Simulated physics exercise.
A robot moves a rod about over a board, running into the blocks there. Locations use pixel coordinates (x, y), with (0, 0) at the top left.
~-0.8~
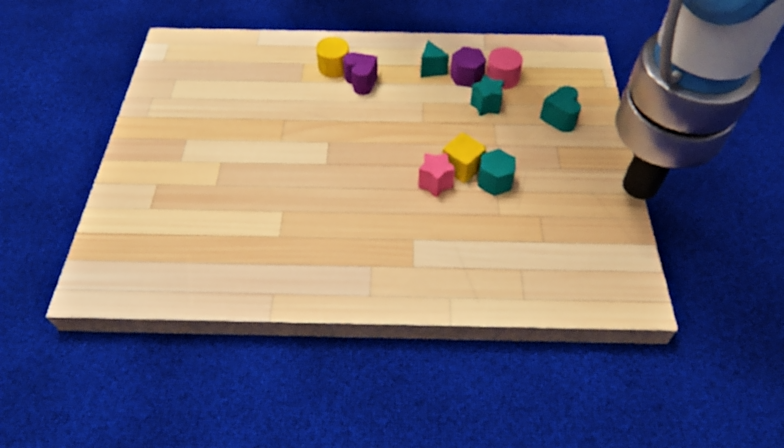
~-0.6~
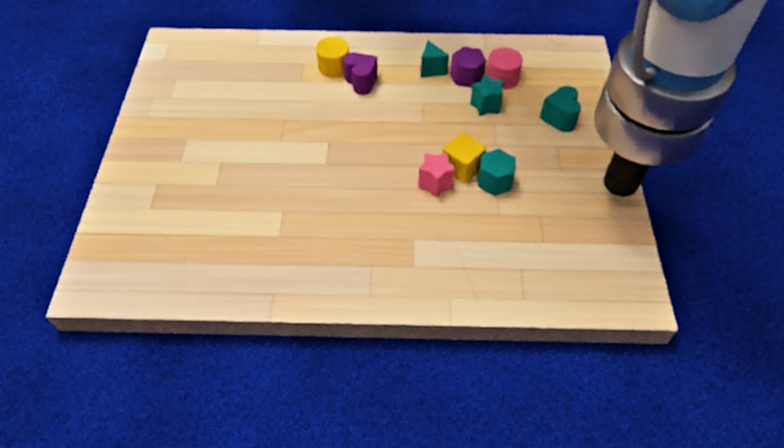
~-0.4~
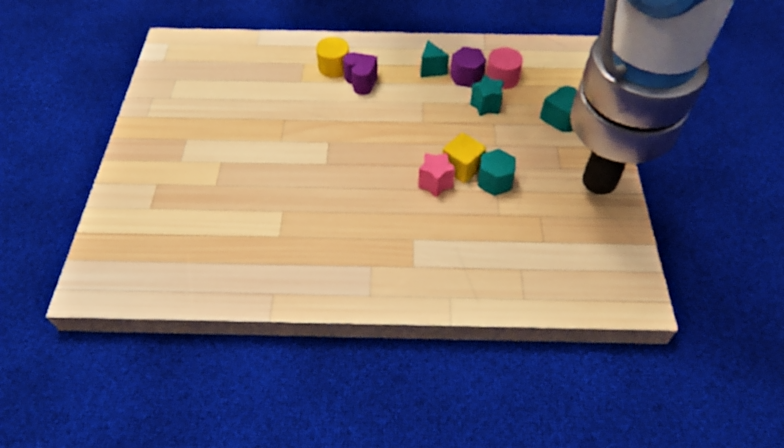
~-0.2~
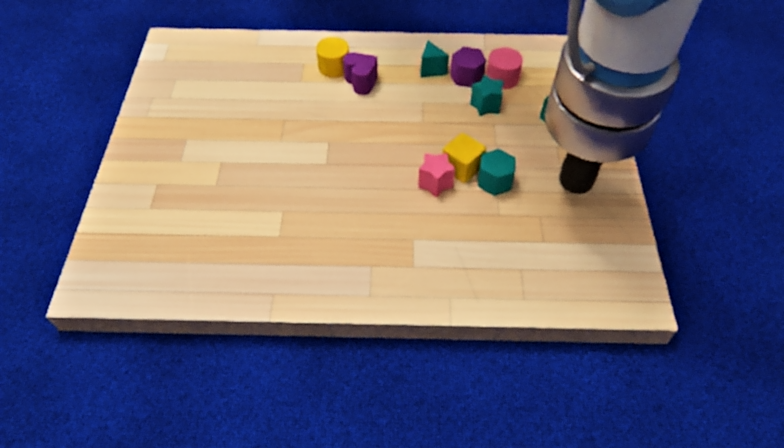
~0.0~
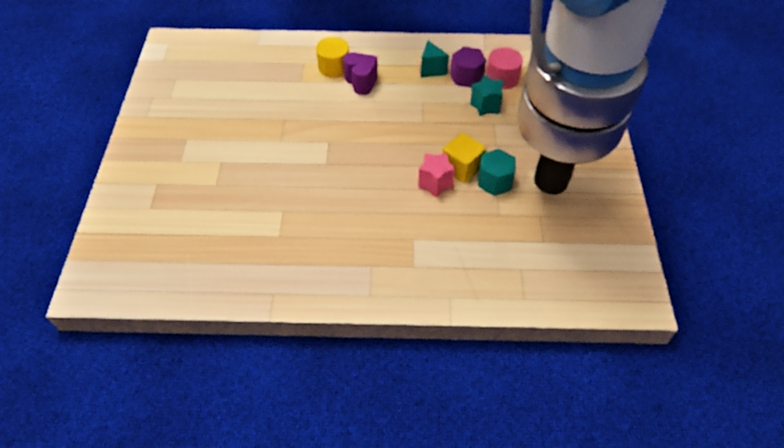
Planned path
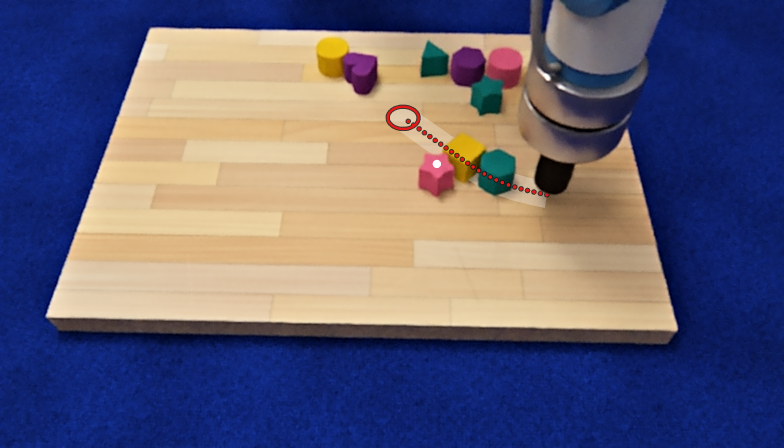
A robotic arm with a black rod moving steadily left across a wooden board, while the colourful blocks around it stay still.
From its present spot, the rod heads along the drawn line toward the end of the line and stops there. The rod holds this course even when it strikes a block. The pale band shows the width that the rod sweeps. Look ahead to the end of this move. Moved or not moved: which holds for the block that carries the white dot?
Once the path is done, it remains where it sat before.
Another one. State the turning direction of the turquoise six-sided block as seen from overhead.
From above, counter-clockwise.
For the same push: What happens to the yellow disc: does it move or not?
Stays where it is.
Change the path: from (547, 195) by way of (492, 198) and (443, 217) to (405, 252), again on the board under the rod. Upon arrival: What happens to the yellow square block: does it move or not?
The yellow square block moves.
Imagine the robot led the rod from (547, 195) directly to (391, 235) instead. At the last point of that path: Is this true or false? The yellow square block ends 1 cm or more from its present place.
That claim is true.
Path on the board, from (547, 195) through (490, 177) and (444, 147) to (403, 118); the dot is on the pink star-shaped block.
On the path given first. One third of the way, rod (491, 164); yellow square block (433, 132), turned 15° anticlockwise; turquoise six-sided block (462, 145), turned 20° clockwise.
Two thirds of the way, rod (446, 134); yellow square block (384, 112), turned 30° anticlockwise; turquoise six-sided block (415, 119).
At the end, rod (403, 105); yellow disc in place; pink star-shaped block in place; yellow square block (340, 104), turned 65° anticlockwise; turquoise six-sided block (370, 97), turned 30° anticlockwise.
